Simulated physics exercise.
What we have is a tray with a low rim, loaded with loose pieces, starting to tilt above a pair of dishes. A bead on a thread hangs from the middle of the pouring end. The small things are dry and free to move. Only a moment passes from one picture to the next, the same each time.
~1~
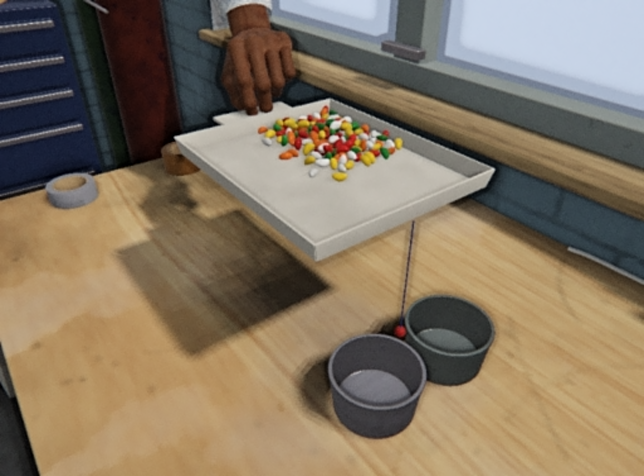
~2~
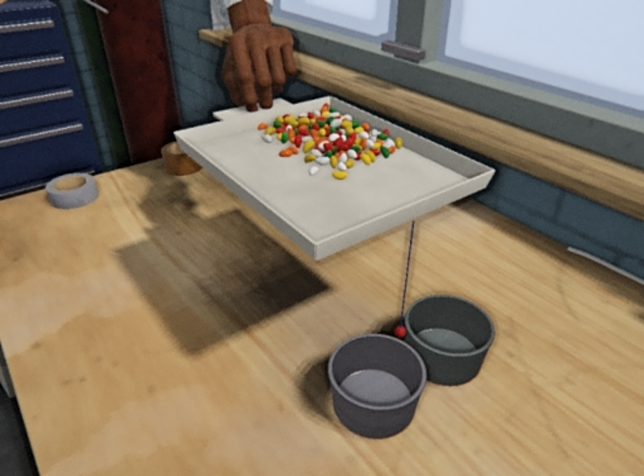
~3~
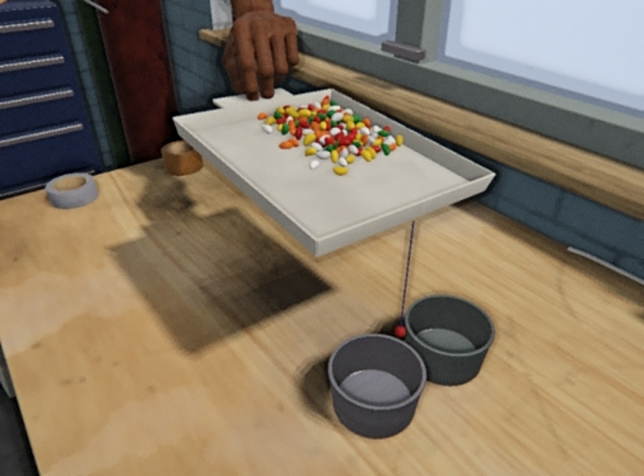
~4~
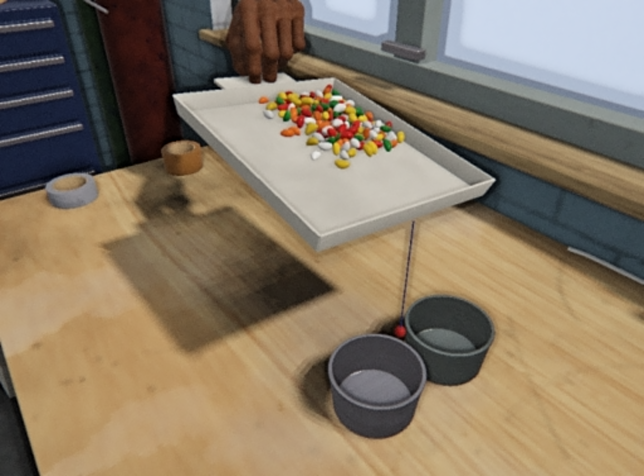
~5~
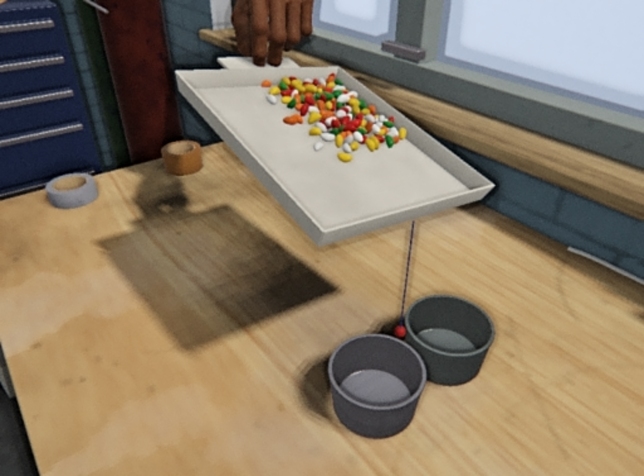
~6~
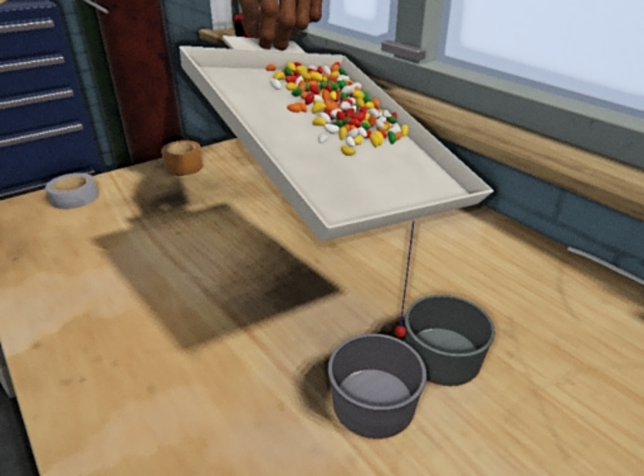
On a wooden workbench, a hand steadily raising the back of a pale tray of colourful jelly beans above two dark dishes.
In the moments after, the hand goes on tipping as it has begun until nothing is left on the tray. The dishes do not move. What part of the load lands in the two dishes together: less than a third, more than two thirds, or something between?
The two hold between a third and two thirds of the load.
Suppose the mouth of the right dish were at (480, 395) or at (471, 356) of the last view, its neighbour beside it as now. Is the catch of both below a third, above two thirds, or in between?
First less than a third, then under a third.
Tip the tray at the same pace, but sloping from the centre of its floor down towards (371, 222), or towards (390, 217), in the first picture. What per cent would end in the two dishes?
The first gives 30 %, the second 20 %.
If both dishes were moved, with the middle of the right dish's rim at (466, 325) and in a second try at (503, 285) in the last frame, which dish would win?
In turn: The dish on the right; the left one.
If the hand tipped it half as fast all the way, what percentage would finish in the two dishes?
Near 50 %.
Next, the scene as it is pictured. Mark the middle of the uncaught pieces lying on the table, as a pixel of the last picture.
Near (505, 331).
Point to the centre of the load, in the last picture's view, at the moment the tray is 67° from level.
At about (452, 181).
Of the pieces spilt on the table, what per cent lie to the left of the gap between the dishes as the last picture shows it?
About 10 per cent.
Soon, tray tipped steeply; most on the tray; a small part in the air.
A while on, tray tipped past a quarter turn; a small part on the tray; about a third in the right dish; about a third outside both; a small part in the air.
Towards the end, tray tipped past a quarter turn; about half in the right dish; about half outside both.
Finally, tray tipped past a quarter turn; none in the left dish; about half in the right dish; about half outside both.
